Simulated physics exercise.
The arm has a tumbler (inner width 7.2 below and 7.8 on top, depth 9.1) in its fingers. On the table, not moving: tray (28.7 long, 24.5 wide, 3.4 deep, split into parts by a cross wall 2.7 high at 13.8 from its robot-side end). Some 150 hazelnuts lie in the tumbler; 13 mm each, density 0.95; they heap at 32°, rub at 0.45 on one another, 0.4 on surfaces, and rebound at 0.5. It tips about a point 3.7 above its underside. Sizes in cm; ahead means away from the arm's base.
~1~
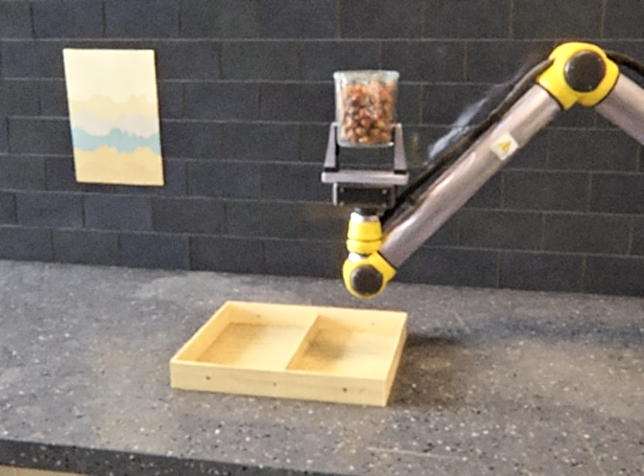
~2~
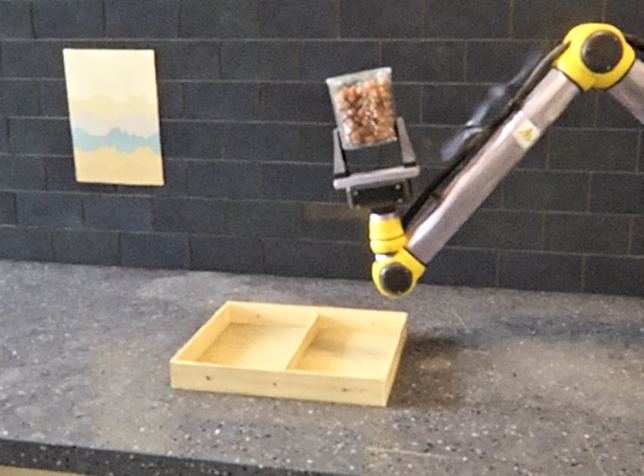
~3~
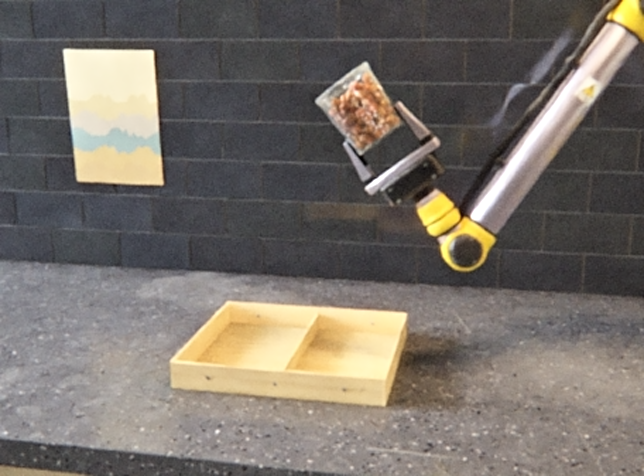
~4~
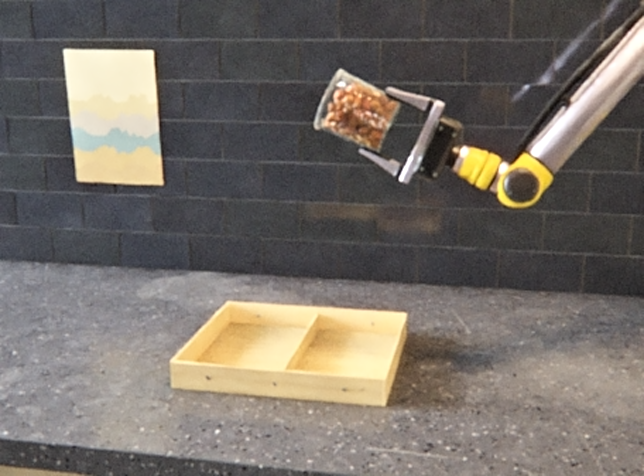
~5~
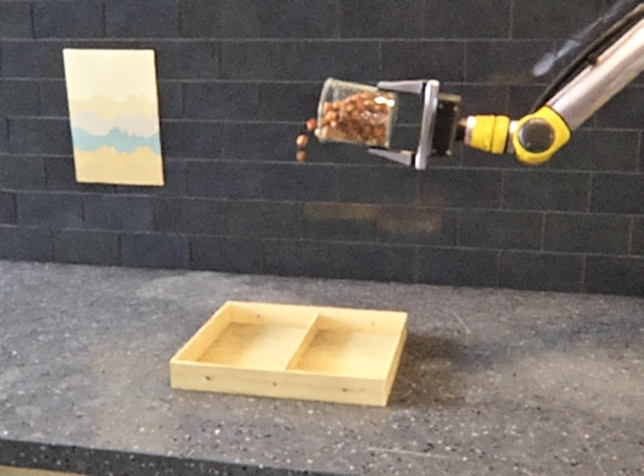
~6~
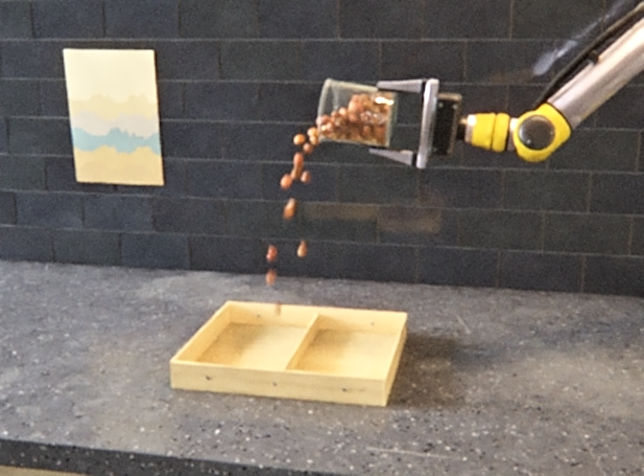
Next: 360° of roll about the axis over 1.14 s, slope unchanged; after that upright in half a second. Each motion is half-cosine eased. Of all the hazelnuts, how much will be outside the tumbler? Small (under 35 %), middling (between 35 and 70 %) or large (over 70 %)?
A middling share, between 35 and 70 %, ends outside the tumbler.
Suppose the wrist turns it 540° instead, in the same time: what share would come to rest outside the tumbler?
It would be near 55 per cent.
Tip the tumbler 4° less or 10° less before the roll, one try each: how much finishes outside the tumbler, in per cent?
Some 40 and 25 per cent.
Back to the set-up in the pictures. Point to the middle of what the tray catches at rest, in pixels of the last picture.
At about (250, 343).
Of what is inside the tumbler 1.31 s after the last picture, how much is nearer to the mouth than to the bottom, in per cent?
Some 35 per cent.
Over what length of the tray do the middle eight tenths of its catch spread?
Roughly 12 cm.
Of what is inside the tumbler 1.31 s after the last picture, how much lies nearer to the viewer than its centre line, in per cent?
Some 65 per cent.
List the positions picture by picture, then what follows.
In the first picture, tumbler middle at (366, 110), upright; upper third of the load around (366, 95), from x 345 to 390, top at y 85; 147 in the tumbler.
In the second picture, tumbler middle at (365, 110), tipped 11°; upper third of the load around (366, 96), from x 340 to 390, top at y 80.
In the third picture, tumbler middle at (362, 111), tipped 38°; upper third of the load around (362, 97), from x 335 to 395, top at y 75.
In the fourth picture, tumbler middle at (361, 114), tipped 67°; upper third of the load around (361, 102), from x 330 to 395, top at y 85.
In the fifth picture, tumbler middle at (360, 115), tipped 83°; upper third of the load around (365, 106), from x 300 to 390, top at y 95; 145 in the tumbler, 2 in flight or on a rim.
In the sixth picture, tumbler middle at (360, 115), tipped 84°; upper third of the load around (368, 109), from x 270 to 390, top at y 100; 135 in the tumbler, 1 in the far-side part, 11 in flight or on a rim.
Then, 0.66 s later, tipped 84°, highest piece 39 above the table; 101 in the tumbler, 31 in the far-side part, 3 in the robot-side part, 12 in flight or on a rim.
Then, 1.31 s later, tipped 62°, highest piece 37 above the table; 71 in the tumbler, 69 in the far-side part, 4 in the robot-side part, 2 on the table or floor, 1 in flight or on a rim.
Then, 1.84 s later, upright, highest piece 39 above the table; 71 in the tumbler, 69 in the far-side part, 5 in the robot-side part, 2 on the table or floor.
Then, 2.54 s later, upright, highest piece 39 above the table; 71 in the tumbler, 69 in the far-side part, 5 in the robot-side part, 2 on the table or floor.
At rest, 71 in the tumbler, 69 in the far-side part, 5 in the robot-side part, 2 on the table or floor. That is 52 % outside the tumbler.
